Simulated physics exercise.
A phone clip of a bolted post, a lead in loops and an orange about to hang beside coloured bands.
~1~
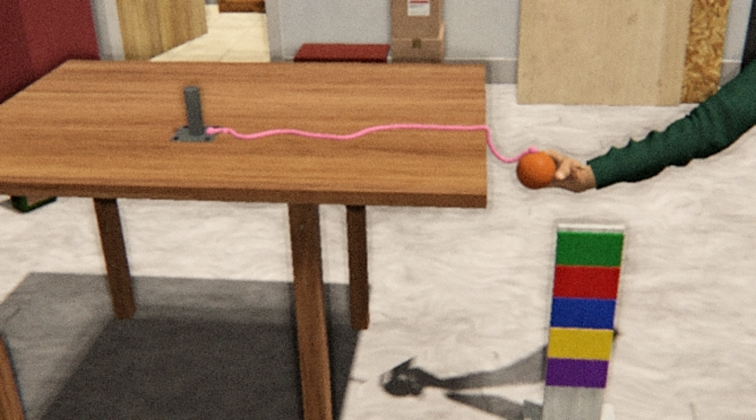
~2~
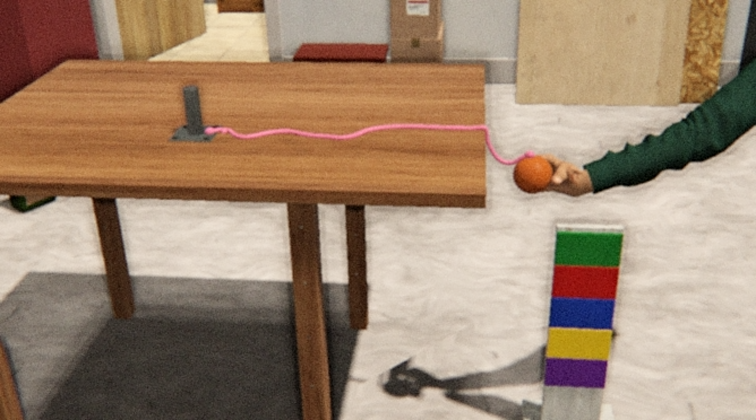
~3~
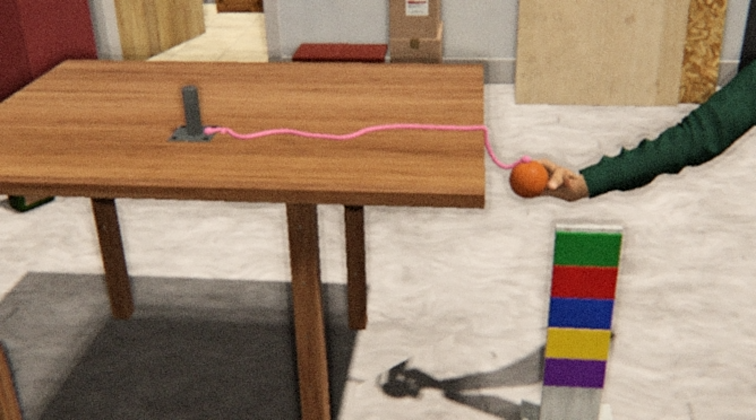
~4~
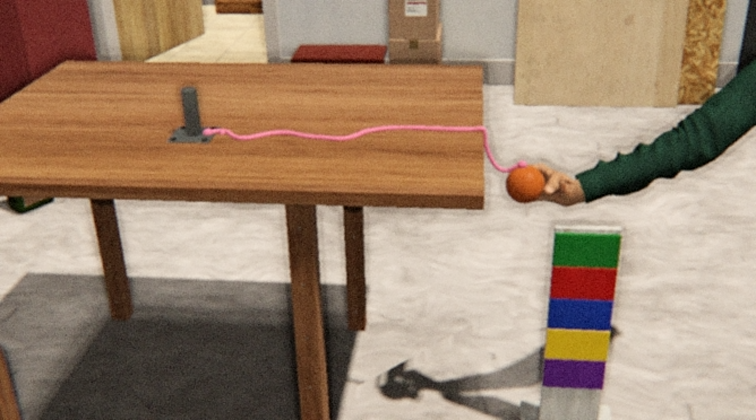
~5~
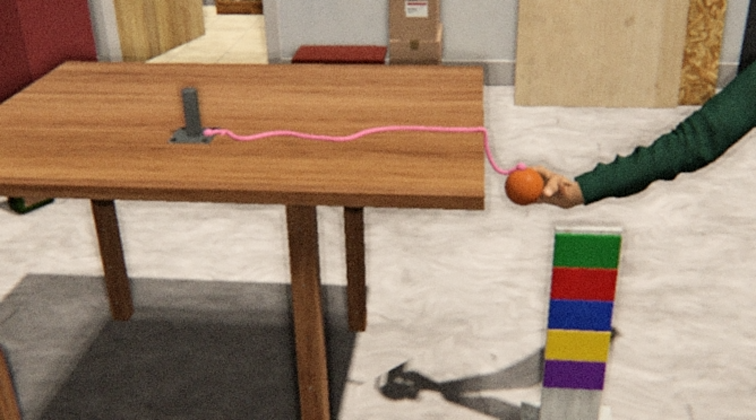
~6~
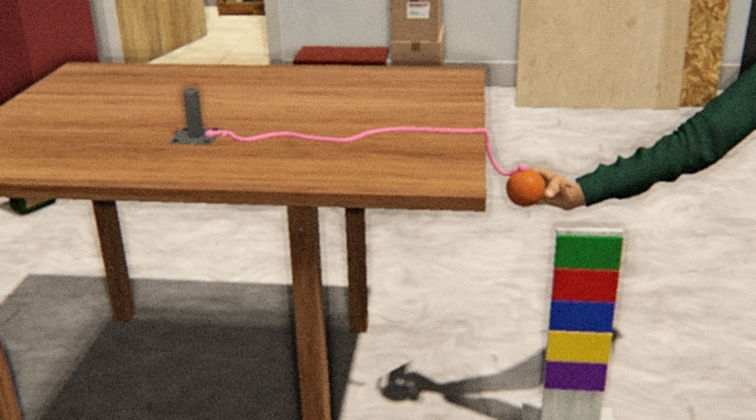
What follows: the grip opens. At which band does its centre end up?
The lead holds its middle at green.
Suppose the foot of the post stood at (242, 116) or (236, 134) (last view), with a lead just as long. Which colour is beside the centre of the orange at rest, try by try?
In that order: Red; red.
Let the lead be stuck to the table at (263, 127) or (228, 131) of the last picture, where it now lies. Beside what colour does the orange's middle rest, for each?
Taking them in turn: Green; green.
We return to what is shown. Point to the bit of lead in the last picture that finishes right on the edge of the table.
Near (447, 131).
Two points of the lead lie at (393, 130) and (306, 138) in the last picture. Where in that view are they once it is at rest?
The first at (430, 137), the second at (332, 136).
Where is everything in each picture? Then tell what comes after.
The first frame shows orange (535, 171); green (590, 251); red (586, 283); blue (583, 315); yellow (580, 345); purple (577, 374).
The second frame shows orange (533, 174); lead through (230, 131) (284, 132) (352, 137) (411, 127) (483, 131).
The third frame shows orange (529, 179).
The fourth frame shows orange (525, 184); lead through (228, 132) (283, 133) (350, 138) (409, 128) (481, 133).
The fifth frame shows orange (524, 187).
The sixth frame shows orange (525, 188); lead through (230, 134) (285, 135) (352, 140) (411, 130) (483, 134).
Soon after, orange near (449, 243); level with green.
Then, orange near (480, 256); level with green.
At rest, orange near (479, 255); level with green. At green.
